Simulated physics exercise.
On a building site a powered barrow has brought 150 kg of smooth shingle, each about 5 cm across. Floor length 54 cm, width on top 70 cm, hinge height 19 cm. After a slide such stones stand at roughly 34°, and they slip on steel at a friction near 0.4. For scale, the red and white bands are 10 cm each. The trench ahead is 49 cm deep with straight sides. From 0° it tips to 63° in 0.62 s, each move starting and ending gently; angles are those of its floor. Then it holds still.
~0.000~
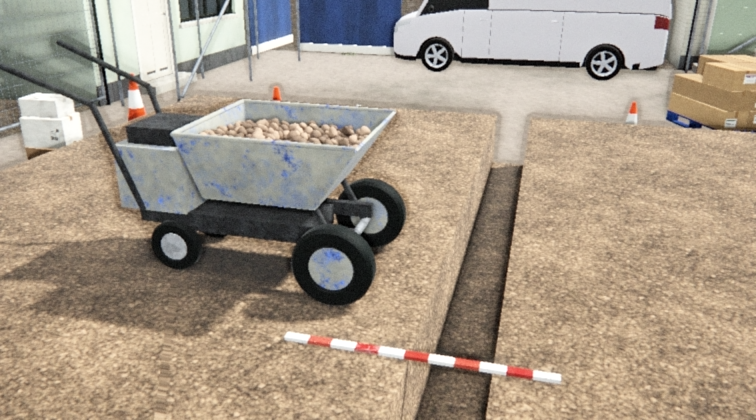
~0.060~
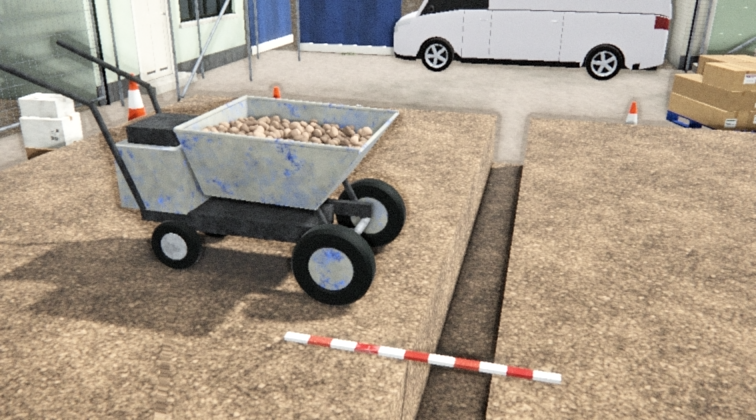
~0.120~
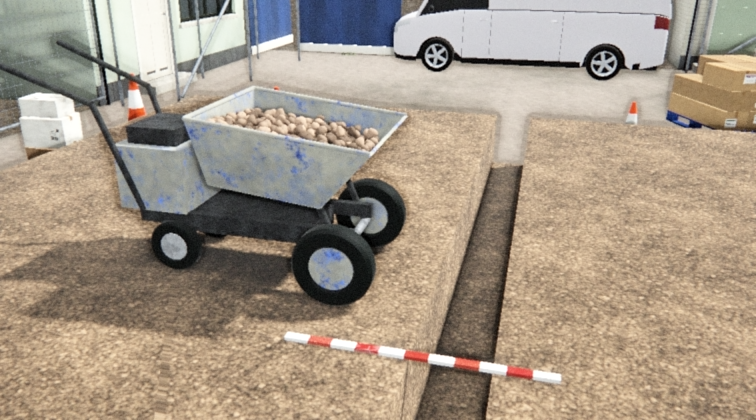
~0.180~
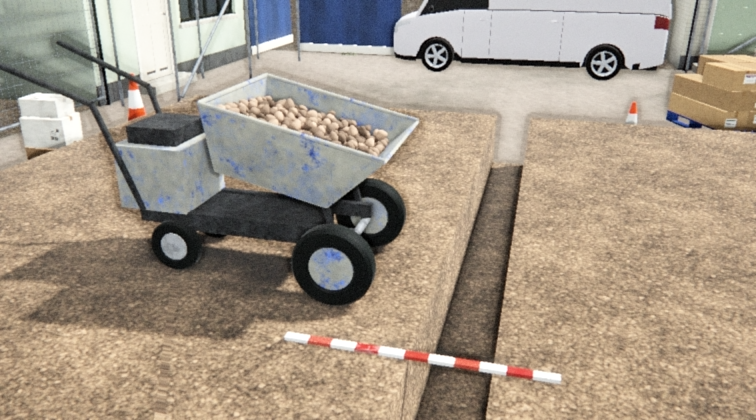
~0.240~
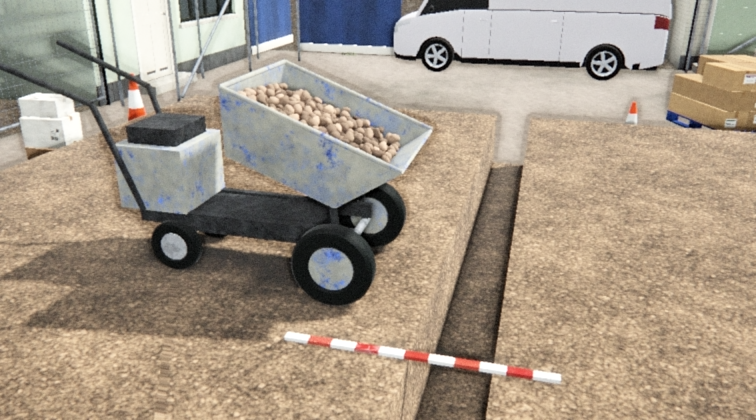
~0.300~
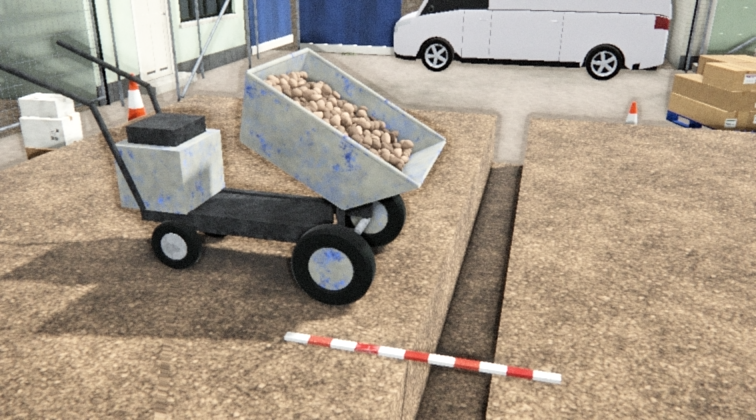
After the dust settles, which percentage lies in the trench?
Close to 35 in a hundred.
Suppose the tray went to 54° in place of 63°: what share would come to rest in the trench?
Then about 20 per cent.
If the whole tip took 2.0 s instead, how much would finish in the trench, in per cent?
It would be near 55 per cent.
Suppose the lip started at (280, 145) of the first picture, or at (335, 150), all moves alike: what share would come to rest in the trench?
First some 65, then 45 per cent.
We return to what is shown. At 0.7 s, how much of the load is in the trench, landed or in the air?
Some 10 per cent.
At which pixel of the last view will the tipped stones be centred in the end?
Around (544, 294).
After 0.5 s the floor is at 53°; 100 % in the tray; the foremost stones are at (433, 204).
After 0.7 s the floor is at 63°; 83 % in the tray, 10 % in the trench, 7 % past the trench; the foremost stones are at (532, 261).
After 1.1 s the floor is at 63°; 31 % in the tray, 11 % in the trench, 58 % past the trench; the foremost stones are at (711, 321).
After 3.0 s the floor is at 63°; 5 % in the tray, 35 % in the trench, 60 % past the trench; the foremost stones are past the picture's edge.
